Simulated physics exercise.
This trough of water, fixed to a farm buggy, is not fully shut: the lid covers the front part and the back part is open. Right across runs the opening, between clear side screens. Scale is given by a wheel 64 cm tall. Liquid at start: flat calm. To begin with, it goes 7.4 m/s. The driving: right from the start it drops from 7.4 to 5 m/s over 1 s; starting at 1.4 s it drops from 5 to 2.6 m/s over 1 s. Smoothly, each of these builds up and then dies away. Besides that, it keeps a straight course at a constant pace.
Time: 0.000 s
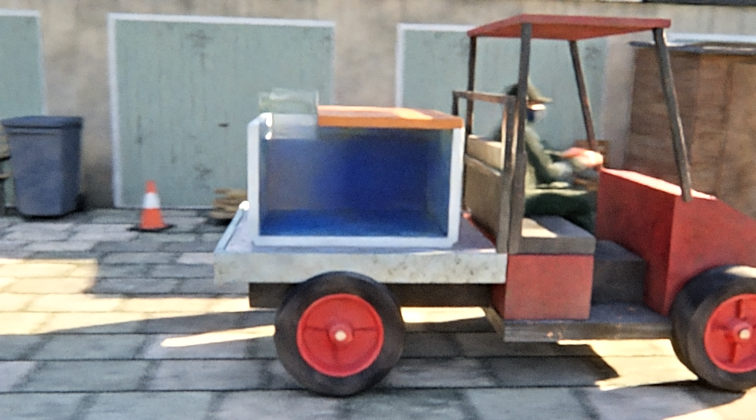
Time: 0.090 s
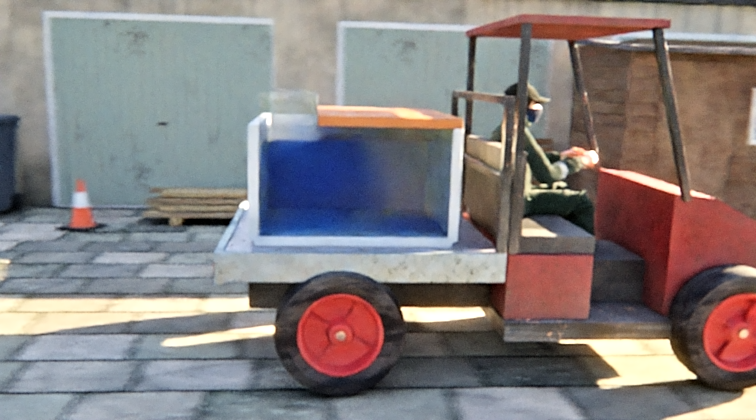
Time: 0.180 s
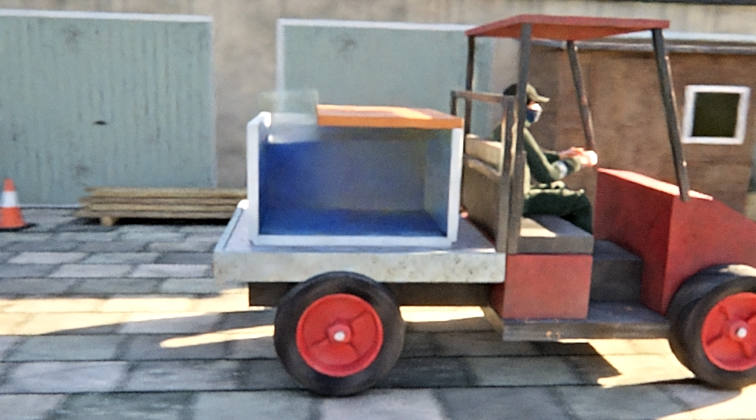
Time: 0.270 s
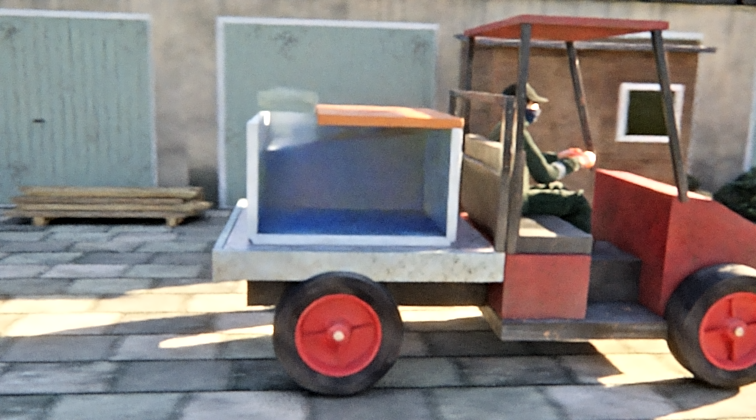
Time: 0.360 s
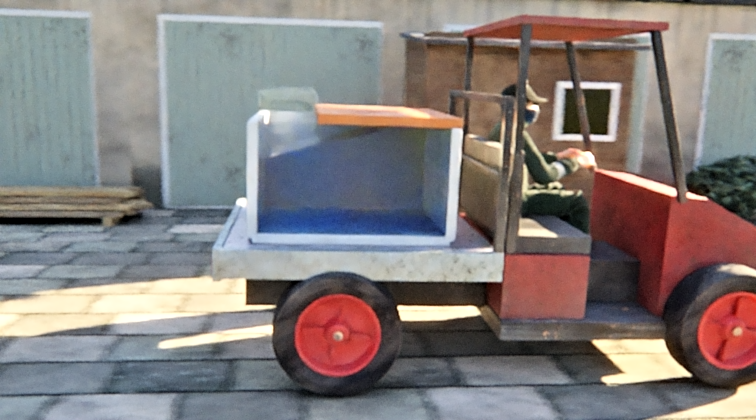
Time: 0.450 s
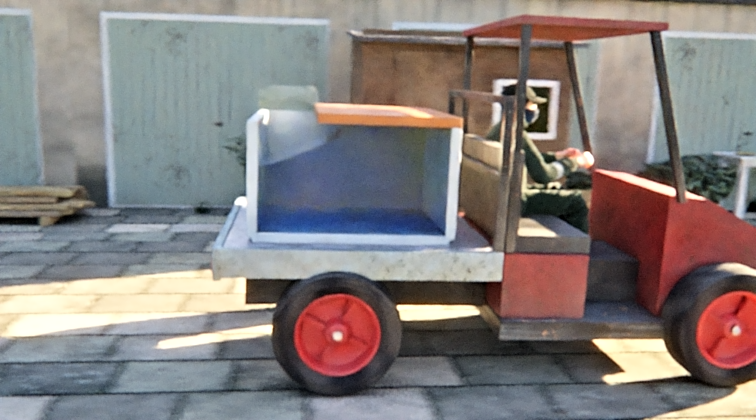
To begin with, a red truck with a seated driver rolls right past garage doors, its open-backed tank of blue water nearly level. As the truck slows, the bin and cone slide out of view at left, and the water rises slightly at the tank's right end and sinks at its left.
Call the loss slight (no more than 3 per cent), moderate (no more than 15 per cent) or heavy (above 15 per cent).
Slight.
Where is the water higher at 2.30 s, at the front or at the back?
At the fore end.
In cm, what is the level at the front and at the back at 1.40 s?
Front 42 cm, back 50 cm.
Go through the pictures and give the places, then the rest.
The surface is at (437, 145) near the front wall; the surface is at (278, 143) near the back wall; the front is on the right; the opening runs from (259, 116) to (318, 118); a wheel hub at (341, 339), in the first frame.
The surface is at (437, 145) near the front wall; the surface is at (278, 143) near the back wall, in the second frame.
The surface is at (436, 141) near the front wall; the surface is at (278, 145) near the back wall, in the third frame.
The surface is at (436, 134) near the front wall; the surface is at (278, 150) near the back wall, in the fourth frame.
The surface is at (436, 134) near the front wall; the surface is at (277, 157) near the back wall, in the fifth frame.
The surface is at (436, 133) near the front wall; the surface is at (277, 164) near the back wall; a wheel hub at (338, 339), in the sixth frame.
After 1.40 s the surface stands 49 cm at the back and 42 cm at the front; nothing has left.
After 2.30 s the surface stands 38 cm at the back and 52 cm at the front; nothing has left.
After 3.20 s the surface stands 46 cm at the back and 48 cm at the front; nothing has left.
After 5.28 s nothing has left.
